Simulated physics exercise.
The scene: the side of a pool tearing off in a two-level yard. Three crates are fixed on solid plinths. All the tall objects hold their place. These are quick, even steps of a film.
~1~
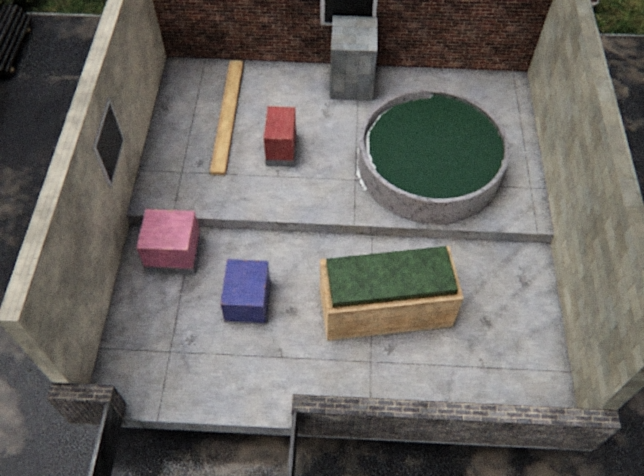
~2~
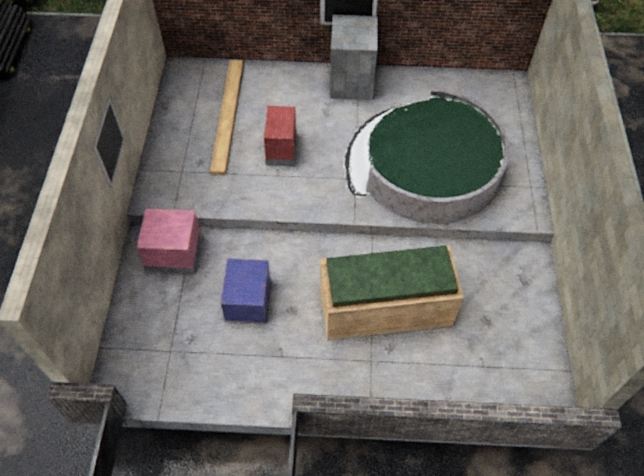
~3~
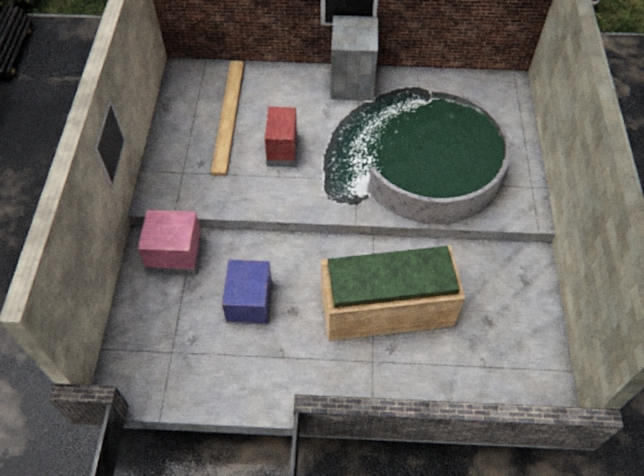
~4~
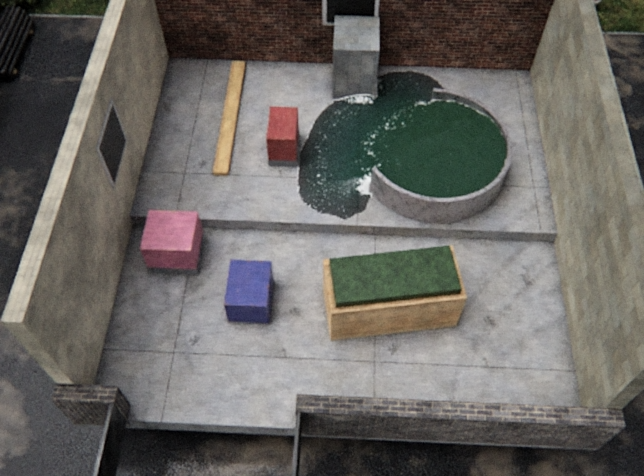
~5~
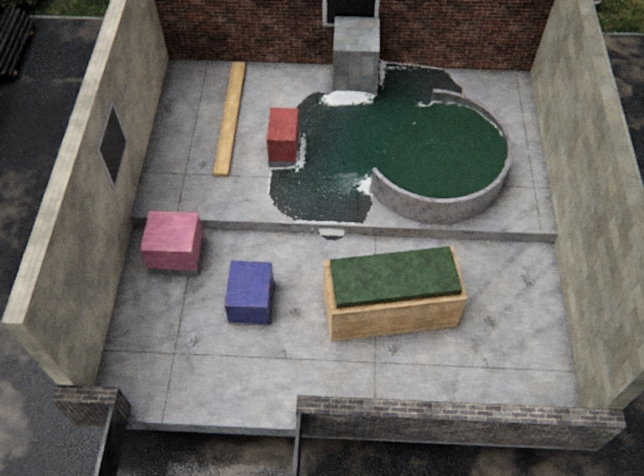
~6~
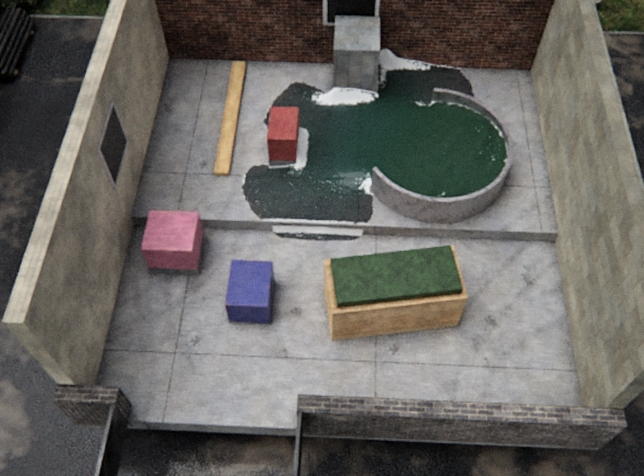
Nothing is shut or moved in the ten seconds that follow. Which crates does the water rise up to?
The blue crate is soaked; the pink crate is soaked; the red crate is soaked.
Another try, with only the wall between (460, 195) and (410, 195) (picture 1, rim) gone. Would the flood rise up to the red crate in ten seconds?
My reading: The red one is safe.
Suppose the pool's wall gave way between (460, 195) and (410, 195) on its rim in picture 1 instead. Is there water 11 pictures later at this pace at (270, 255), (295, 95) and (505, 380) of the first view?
As listed: Under water, not flooded, awash.
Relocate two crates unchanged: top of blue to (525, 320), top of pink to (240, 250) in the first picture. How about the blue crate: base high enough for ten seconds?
In short: Blue ends up wet.
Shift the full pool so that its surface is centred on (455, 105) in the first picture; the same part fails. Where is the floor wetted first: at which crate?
That is the one in red.
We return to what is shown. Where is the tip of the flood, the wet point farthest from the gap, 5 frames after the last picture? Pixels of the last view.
Near (156, 201).
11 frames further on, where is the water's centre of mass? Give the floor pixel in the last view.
Close to (354, 135).
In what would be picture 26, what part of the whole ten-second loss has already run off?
Roughly 0 per cent.
A moment on, water covers 30 % of the floor; the blue crate not reached, the pink crate water round its plinth, the red crate water round its plinth.
Next, water covers 45 % of the floor; the blue crate water round its plinth, the pink crate water round its plinth, the red crate water round its plinth.
Then, water covers 65 % of the floor; the blue crate water round its plinth, the pink crate water round its plinth, the red crate water round its plinth.
Later, water covers 85 % of the floor; the blue crate water round its plinth, the pink crate water round its plinth, the red crate water round its plinth.
In the end, water covers 95 % of the floor; the blue crate was topped, the pink crate was topped, the red crate was topped.
